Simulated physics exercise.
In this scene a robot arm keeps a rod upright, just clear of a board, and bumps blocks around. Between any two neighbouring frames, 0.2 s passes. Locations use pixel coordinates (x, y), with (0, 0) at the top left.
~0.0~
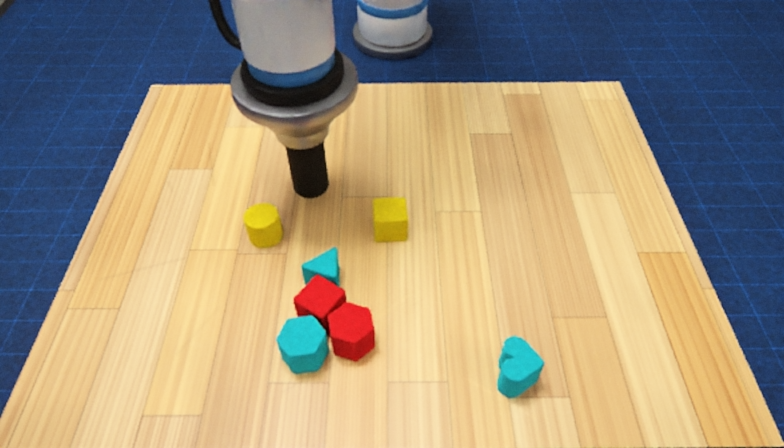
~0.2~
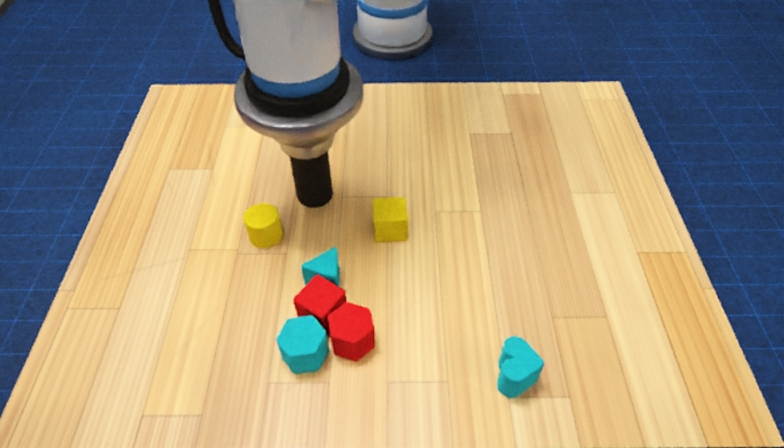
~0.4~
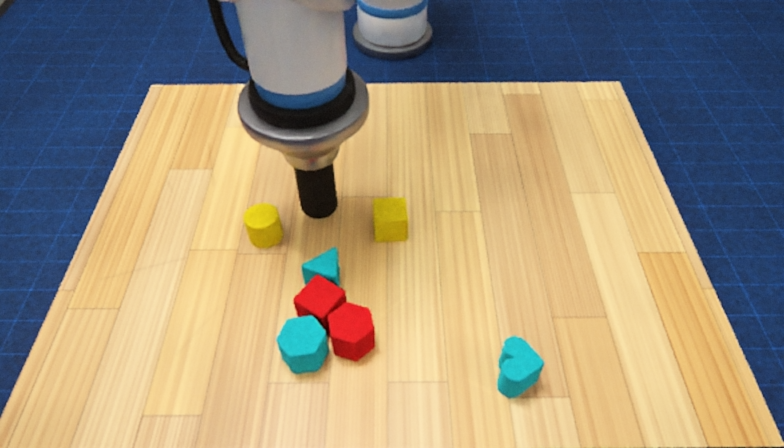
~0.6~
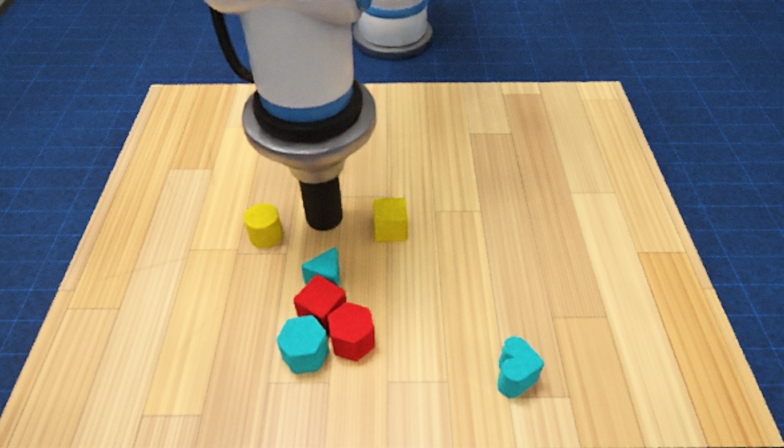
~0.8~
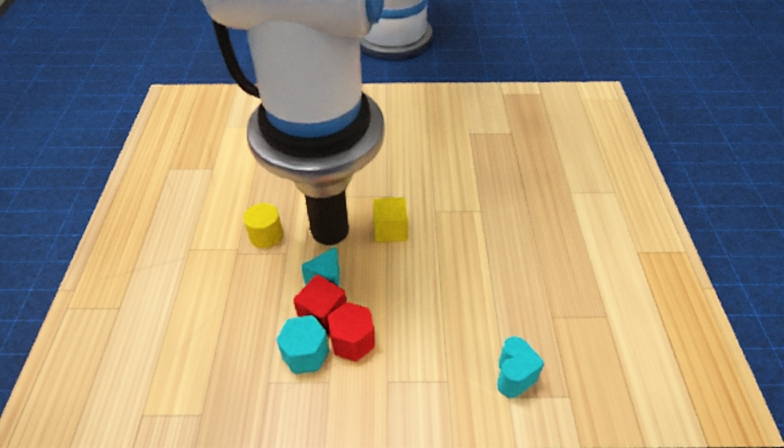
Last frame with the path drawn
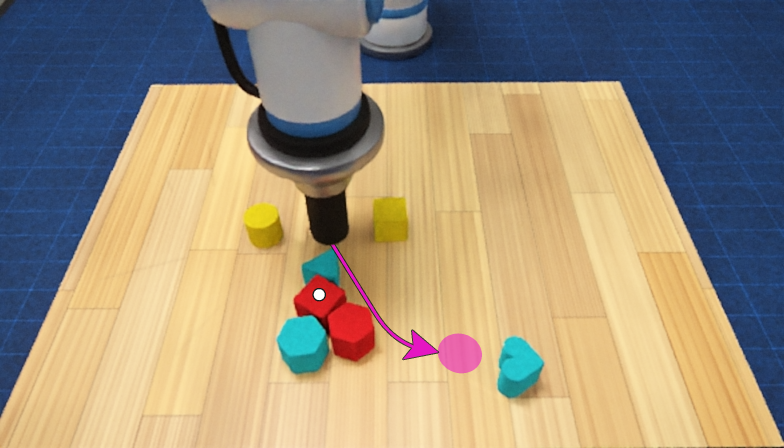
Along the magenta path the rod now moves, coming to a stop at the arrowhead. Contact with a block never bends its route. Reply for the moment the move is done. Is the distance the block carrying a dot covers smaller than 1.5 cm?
In short: No.
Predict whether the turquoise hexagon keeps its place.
That block slides.
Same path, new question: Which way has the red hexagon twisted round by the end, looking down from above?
Clockwise rotation.
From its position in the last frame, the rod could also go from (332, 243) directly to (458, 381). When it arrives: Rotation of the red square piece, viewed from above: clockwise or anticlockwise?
Viewed from above, counterclockwise.
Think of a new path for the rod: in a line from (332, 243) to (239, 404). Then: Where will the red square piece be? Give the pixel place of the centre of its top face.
If I read the scene right, the answer is (308, 338).
Path on the board, from (332, 243) through (359, 287) and (394, 335) to (460, 353); the dot is on the red square piece.
What follows on the original path. One third of the way, rod at (359, 278); turquoise hexagon at (284, 357); red square piece at (303, 316); turquoise three-sided block at (337, 292), turned 85° clockwise.
Two thirds of the way, rod at (395, 326); turquoise hexagon at (283, 358); red square piece at (300, 317); turquoise three-sided block at (335, 294), turned 95° clockwise; red hexagon at (353, 337), turned 25° clockwise.
At the end, rod at (462, 343); turquoise hexagon at (283, 358); red square piece at (300, 317); turquoise three-sided block at (335, 294), turned 95° clockwise; red hexagon at (353, 337), turned 25° clockwise.
